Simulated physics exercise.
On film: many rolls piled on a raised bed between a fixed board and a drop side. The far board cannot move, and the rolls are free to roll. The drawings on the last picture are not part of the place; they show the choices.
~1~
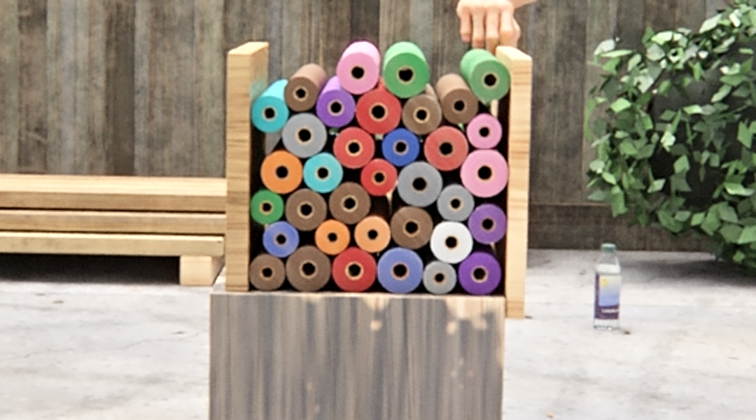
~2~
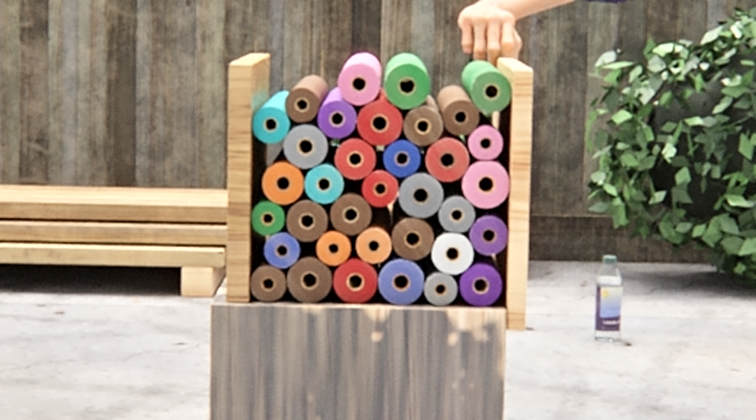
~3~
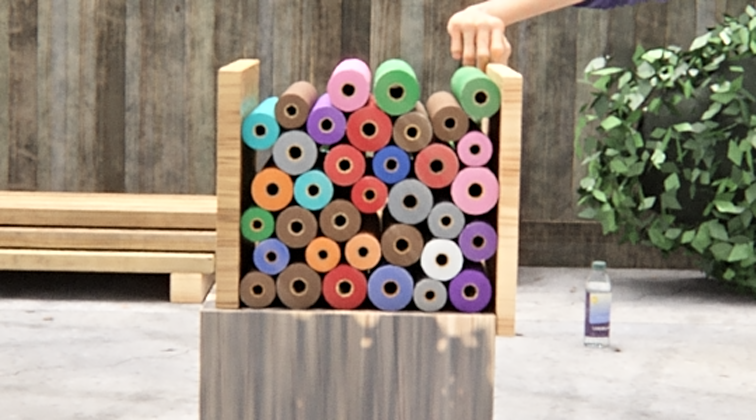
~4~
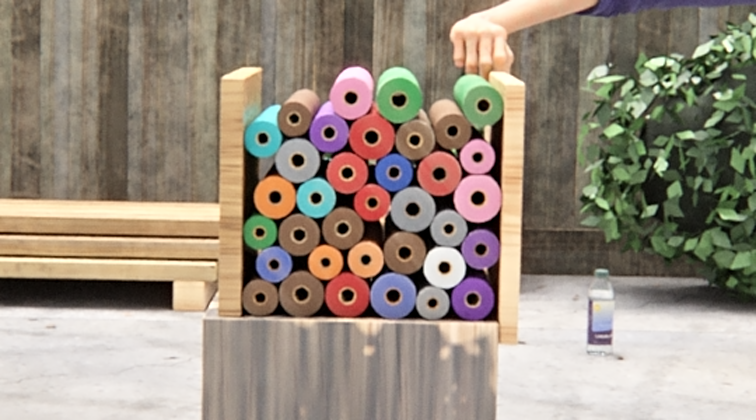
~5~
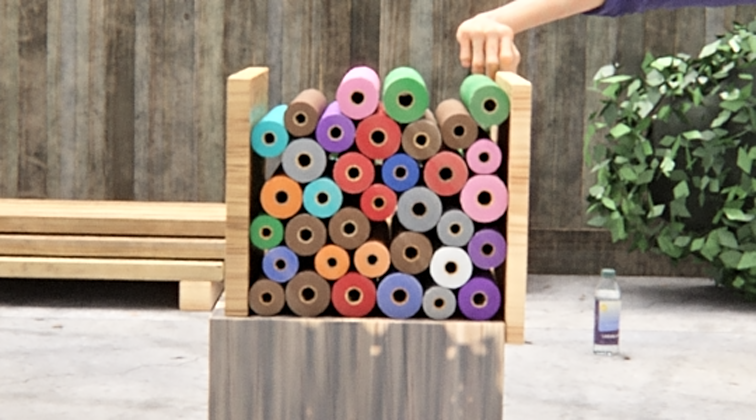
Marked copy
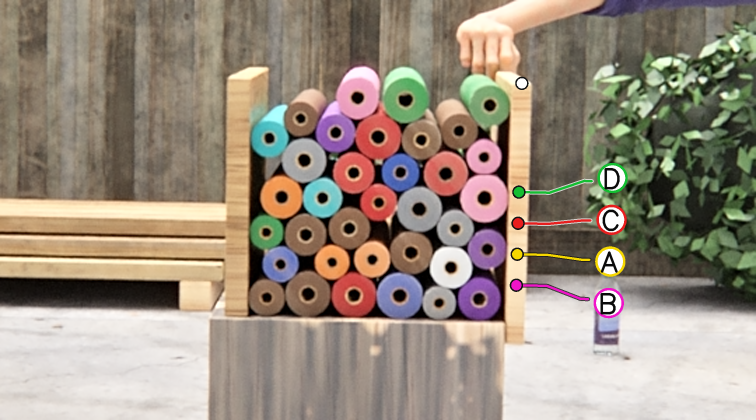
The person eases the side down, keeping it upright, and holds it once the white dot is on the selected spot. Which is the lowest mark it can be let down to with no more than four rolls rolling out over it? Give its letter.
The lowest mark that will do is C.
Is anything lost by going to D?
At D: Yes.
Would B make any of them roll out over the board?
At B: Yes.
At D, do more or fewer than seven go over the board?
Fewer than seven.
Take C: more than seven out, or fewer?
It loses fewer than seven.
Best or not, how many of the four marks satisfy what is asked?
The number is two.
On the marked copy, A at (517, 254); B at (516, 285); C at (518, 223); D at (519, 192); the white dot at (522, 83).
Following C. Soon after the start, top of the board (510, 146).
Later, top of the board (508, 219).
In the end, top of the board (508, 222), three out over the board.
As for the rest, A more than four out over the board; B more than four out over the board; D one out over the board.
